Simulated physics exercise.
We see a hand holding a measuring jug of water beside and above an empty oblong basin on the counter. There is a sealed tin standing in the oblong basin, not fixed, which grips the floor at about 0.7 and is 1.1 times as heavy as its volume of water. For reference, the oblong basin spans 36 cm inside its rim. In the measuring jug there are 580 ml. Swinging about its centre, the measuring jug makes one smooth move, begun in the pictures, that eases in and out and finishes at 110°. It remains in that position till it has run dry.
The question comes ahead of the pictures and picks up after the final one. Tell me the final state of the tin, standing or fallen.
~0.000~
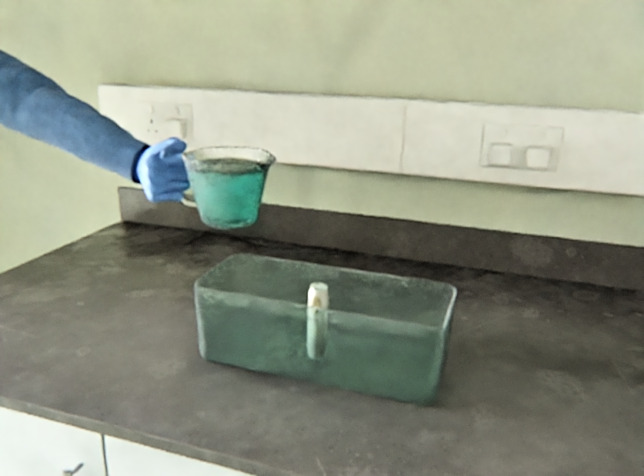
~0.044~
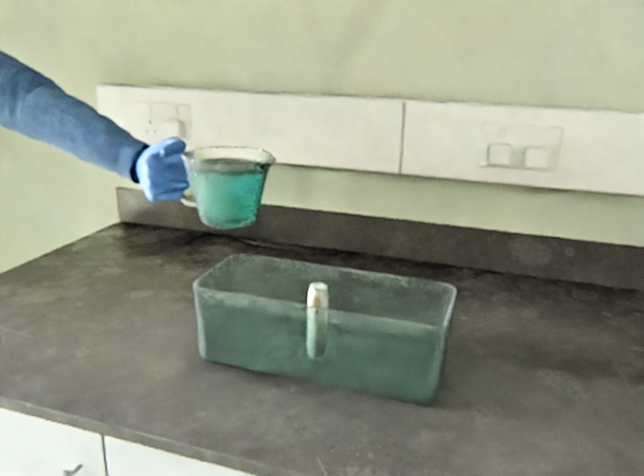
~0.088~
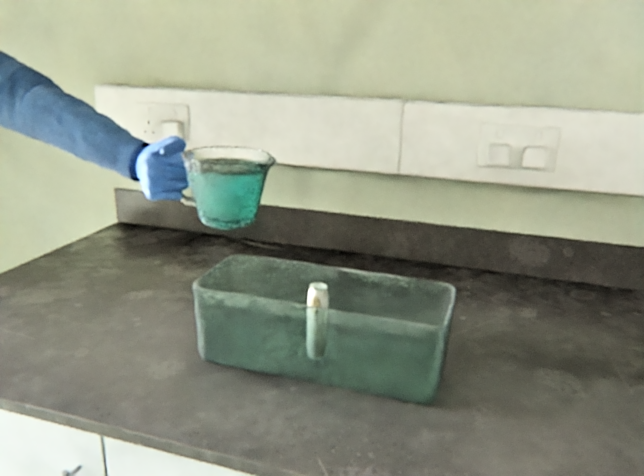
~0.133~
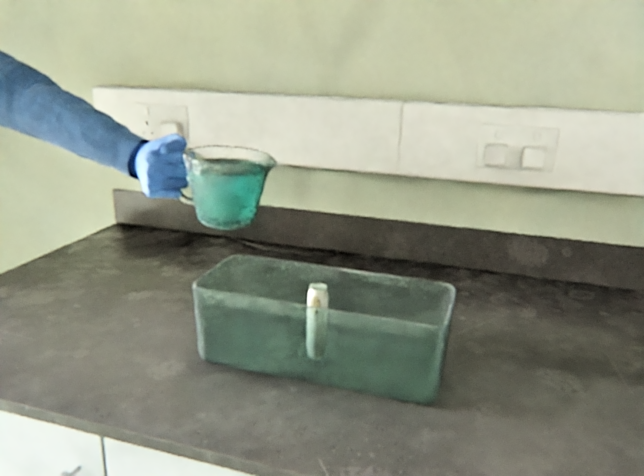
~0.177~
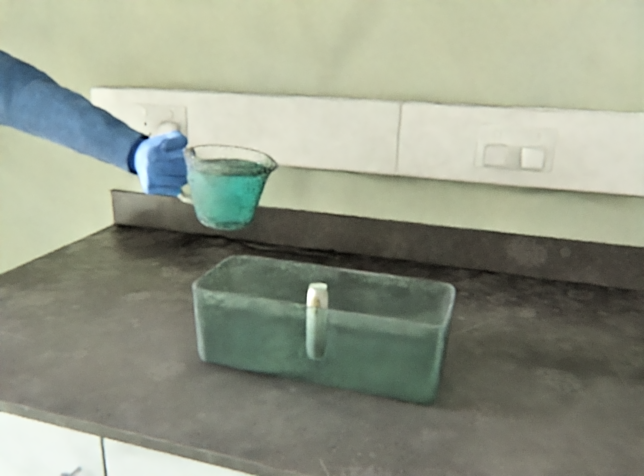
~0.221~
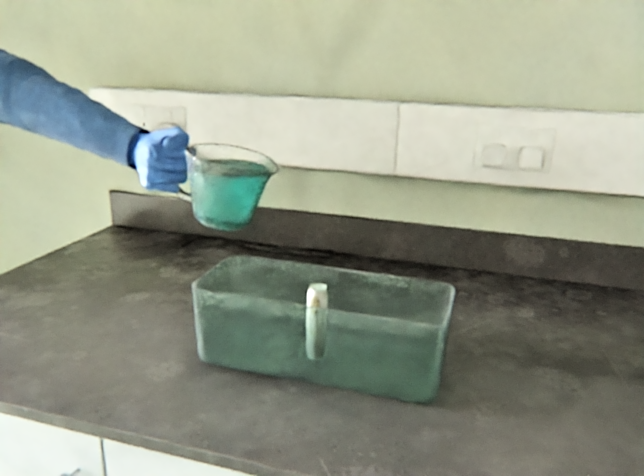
Watch, it's going to go down.
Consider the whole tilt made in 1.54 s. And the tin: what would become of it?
Then the tin tumbles.
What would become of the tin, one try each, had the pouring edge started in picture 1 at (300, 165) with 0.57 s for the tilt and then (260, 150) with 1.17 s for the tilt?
The tin overturns the first time and overturns the second time.
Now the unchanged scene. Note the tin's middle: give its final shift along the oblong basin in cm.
Net tin displacement: Roughly 9.5 cm.
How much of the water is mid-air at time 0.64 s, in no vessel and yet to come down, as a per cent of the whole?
Near 26 per cent at that time.
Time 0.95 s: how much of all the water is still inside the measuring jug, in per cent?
What remains is about 7 percent of it all.
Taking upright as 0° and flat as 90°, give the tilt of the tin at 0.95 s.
It leans about 0° from upright.
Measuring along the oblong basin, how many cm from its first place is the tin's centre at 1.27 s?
Measured centre to centre, about 9 cm.
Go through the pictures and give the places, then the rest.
In the first picture, it leans 0°; its right rim is at (275, 160); the water meets the walls at (196, 162) and (266, 168); the oblong basin's rim runs from (214, 270) to (452, 307); the tin's top is at (319, 290).
In the second picture, it leans 0°; its right rim is at (275, 161); the water meets the walls at (195, 162) and (266, 168).
In the third picture, it leans 2°; its right rim is at (275, 162); the water meets the walls at (195, 162) and (266, 169).
In the fourth picture, it leans 4°; its right rim is at (276, 164); the water meets the walls at (196, 161) and (266, 170).
In the fifth picture, it leans 7°; its right rim is at (277, 167); the water meets the walls at (197, 161) and (268, 171).
In the sixth picture, it leans 10°; its right rim is at (278, 171); the water meets the walls at (197, 162) and (271, 171).
After 0.64 s the tilt is 67° and 63 per cent is still to pour; the tin stands where it began.
After 0.95 s the tilt is 104° and 7 per cent is still to pour; the tin stands 2 cm from where it began.
After 1.27 s the tilt is 110° and 0 per cent is still to pour; the tin lies on its side.
After 1.62 s the tilt is 110° and 0 per cent is still to pour; the tin lies on its side.
In the end the tin lies on its side.
